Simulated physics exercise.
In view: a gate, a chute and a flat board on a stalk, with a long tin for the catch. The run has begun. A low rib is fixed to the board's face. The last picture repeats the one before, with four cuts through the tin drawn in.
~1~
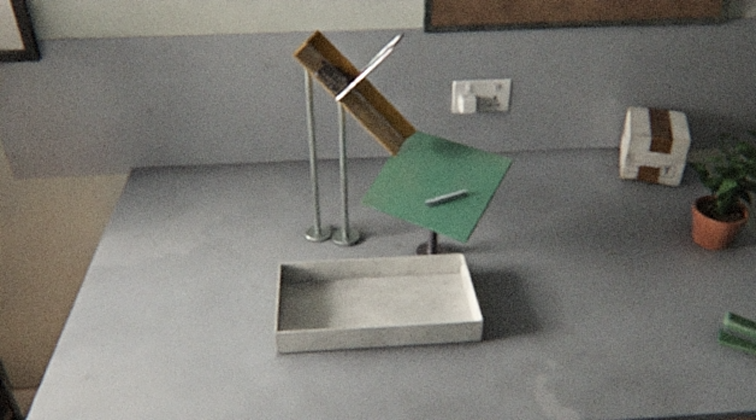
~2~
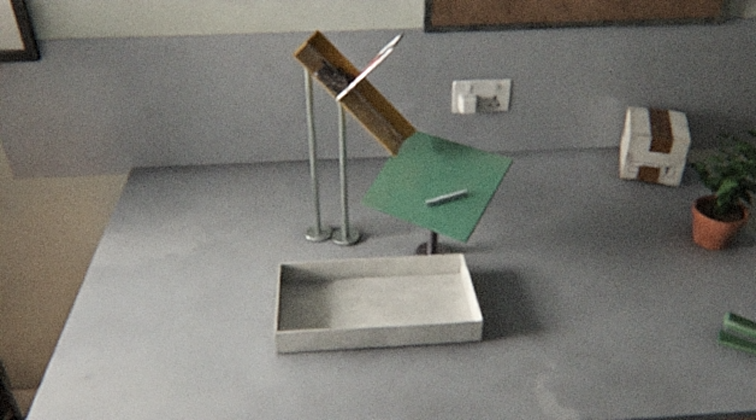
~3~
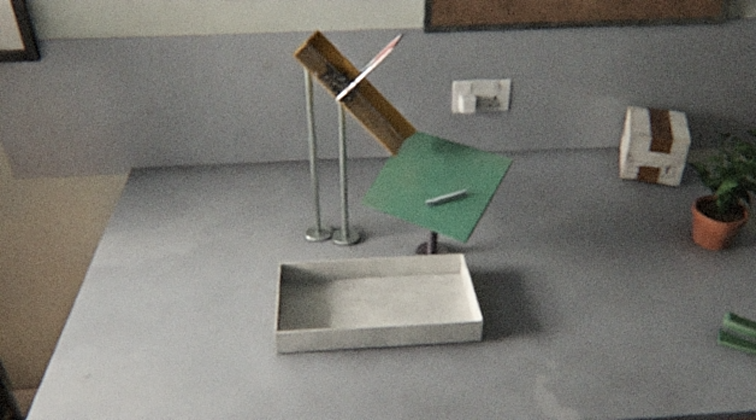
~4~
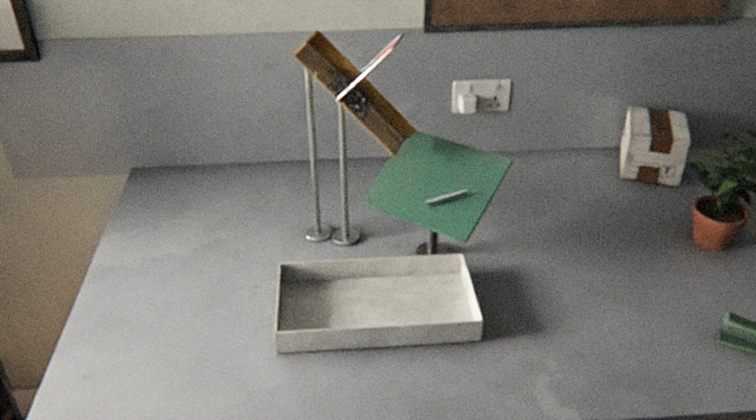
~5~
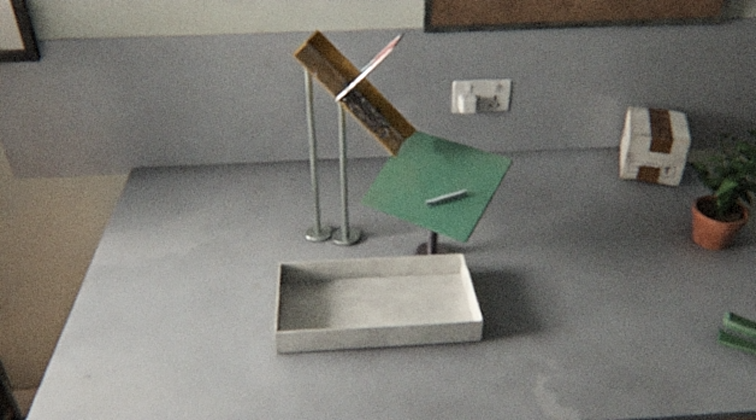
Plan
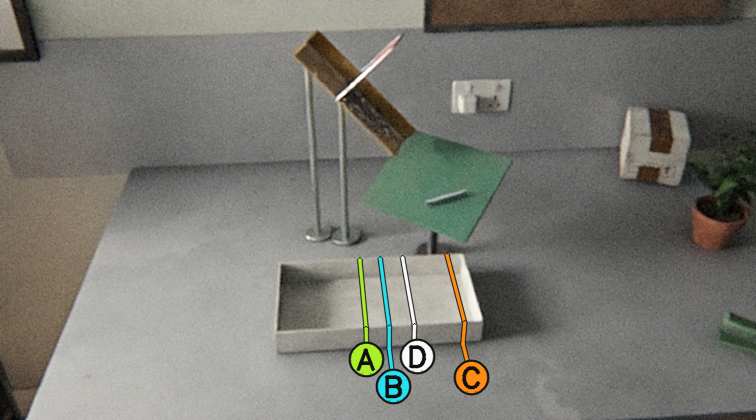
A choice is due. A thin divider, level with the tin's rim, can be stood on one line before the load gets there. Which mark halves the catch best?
B is best.
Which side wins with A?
Right.
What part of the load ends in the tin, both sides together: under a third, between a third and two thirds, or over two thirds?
Over two thirds.
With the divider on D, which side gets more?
More lands on the left.
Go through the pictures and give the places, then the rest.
In the first frame, load behind the gate at (338, 78), chocolate balls; lip of the chute at (399, 150), sloping fairly steeply.
In the second frame, middle of the board at (435, 181), tilted gently; middle of its low edge at (411, 222); of its high edge at (459, 143).
In the third frame, front corners of the tin at (275, 332) and (482, 320), empty; front of the load at (353, 96).
In the fourth frame, middle of the load at (353, 93); its front at (364, 115), about a third of the way to the lip; rib from (466, 190) to (425, 202).
In the fifth frame, middle of the load at (368, 110); its front at (385, 135), most of the way to the lip.
On the marked copy, line A crosses the front rim at (366, 327); line B crosses the front rim at (389, 326); line C crosses the front rim at (464, 321); line D crosses the front rim at (414, 324).
Choosing A, of what is caught, a small part on the left of the divider, nearly all on the right.
Choosing B, of what is caught, about two thirds on the left of the divider, about a third on the right.
Choosing C, of what is caught, nearly all on the left of the divider, a stray few on the right.
Choosing D, of what is caught, most on the left of the divider, about a quarter on the right.
